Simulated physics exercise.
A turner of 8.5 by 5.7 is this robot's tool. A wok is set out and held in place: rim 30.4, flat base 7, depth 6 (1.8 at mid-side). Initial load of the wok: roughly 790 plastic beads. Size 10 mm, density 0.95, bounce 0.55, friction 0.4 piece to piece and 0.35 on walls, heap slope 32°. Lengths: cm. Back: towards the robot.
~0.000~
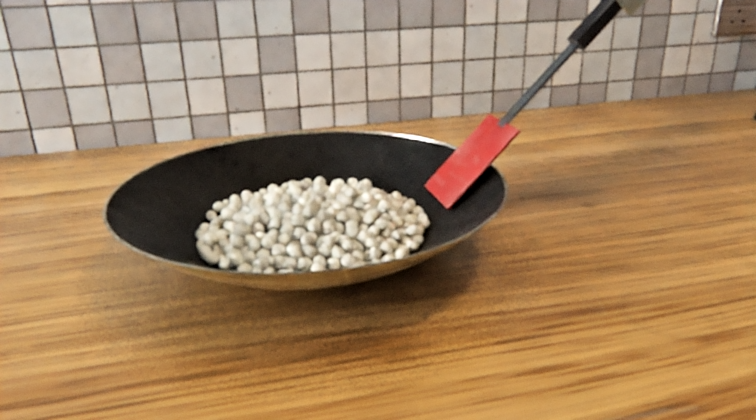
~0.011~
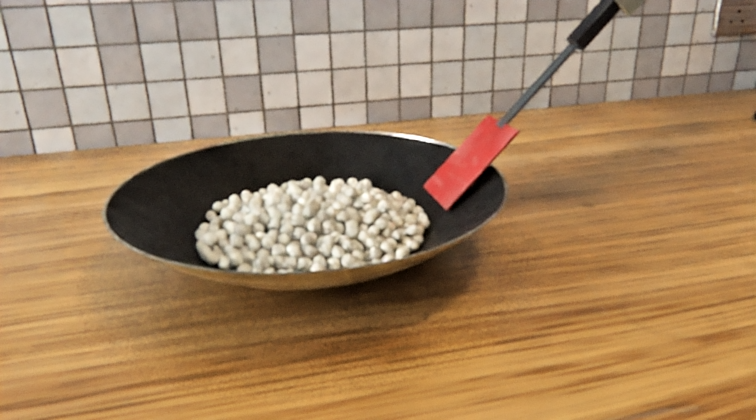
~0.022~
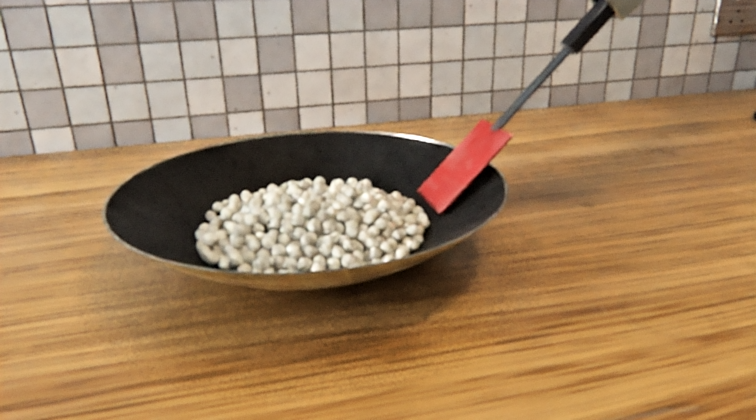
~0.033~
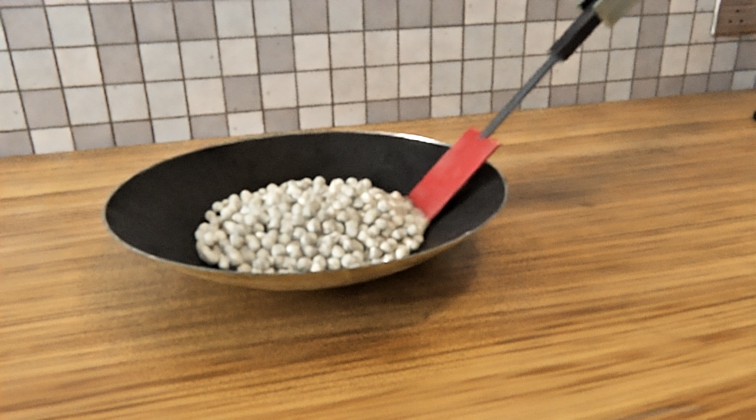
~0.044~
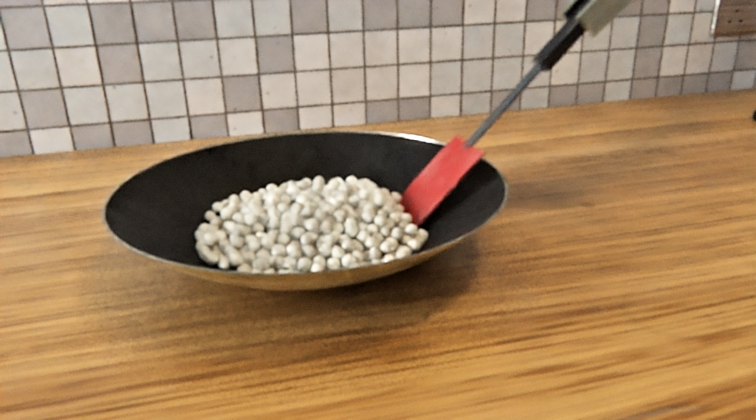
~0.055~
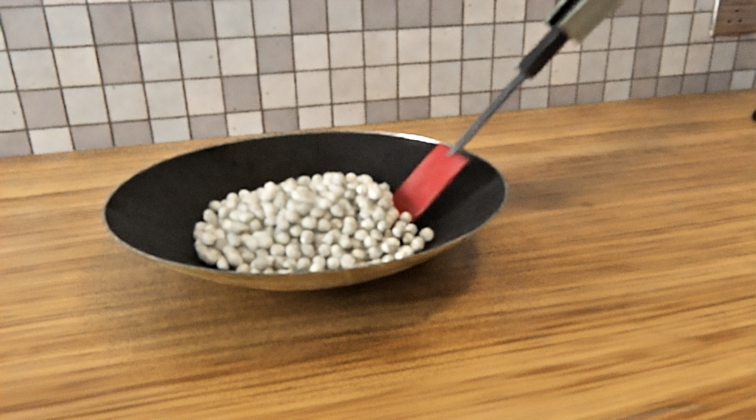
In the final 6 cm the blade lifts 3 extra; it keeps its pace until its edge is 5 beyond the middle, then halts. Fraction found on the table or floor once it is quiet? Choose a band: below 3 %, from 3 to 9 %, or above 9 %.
That share falls above 9 %.
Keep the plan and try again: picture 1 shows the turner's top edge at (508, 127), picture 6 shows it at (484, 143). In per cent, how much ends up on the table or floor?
It comes to something like 0 %, give or take.
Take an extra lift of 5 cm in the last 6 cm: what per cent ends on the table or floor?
10 per cent.
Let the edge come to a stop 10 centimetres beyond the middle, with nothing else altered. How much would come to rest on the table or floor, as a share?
Changed stop: Approx. 30 %.
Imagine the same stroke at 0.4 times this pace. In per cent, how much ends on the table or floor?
Estimate: Close to 0 %.
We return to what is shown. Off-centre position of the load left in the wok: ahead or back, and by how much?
I'd say close to 3.5 cm toward the front.
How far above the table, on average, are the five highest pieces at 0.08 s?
Roughly 6 cm above the table.
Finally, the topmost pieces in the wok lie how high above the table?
It reaches roughly 6.0 cm.
By 0.08 s, sloping 45°, highest piece 7 above the table; 792 in the wok.
By 0.11 s, sloping 45°, highest piece 8 above the table; 792 in the wok.
By 0.32 s, sloping 45°, highest piece 14 above the table; 698 in the wok, 34 on the table or floor, 60 on the blade or in flight.
By 1.37 s, sloping 45°, highest piece 6 above the table; 696 in the wok, 96 on the table or floor.
Final count, 696 in the wok, 96 on the table or floor. That is 12 % on the table or floor.
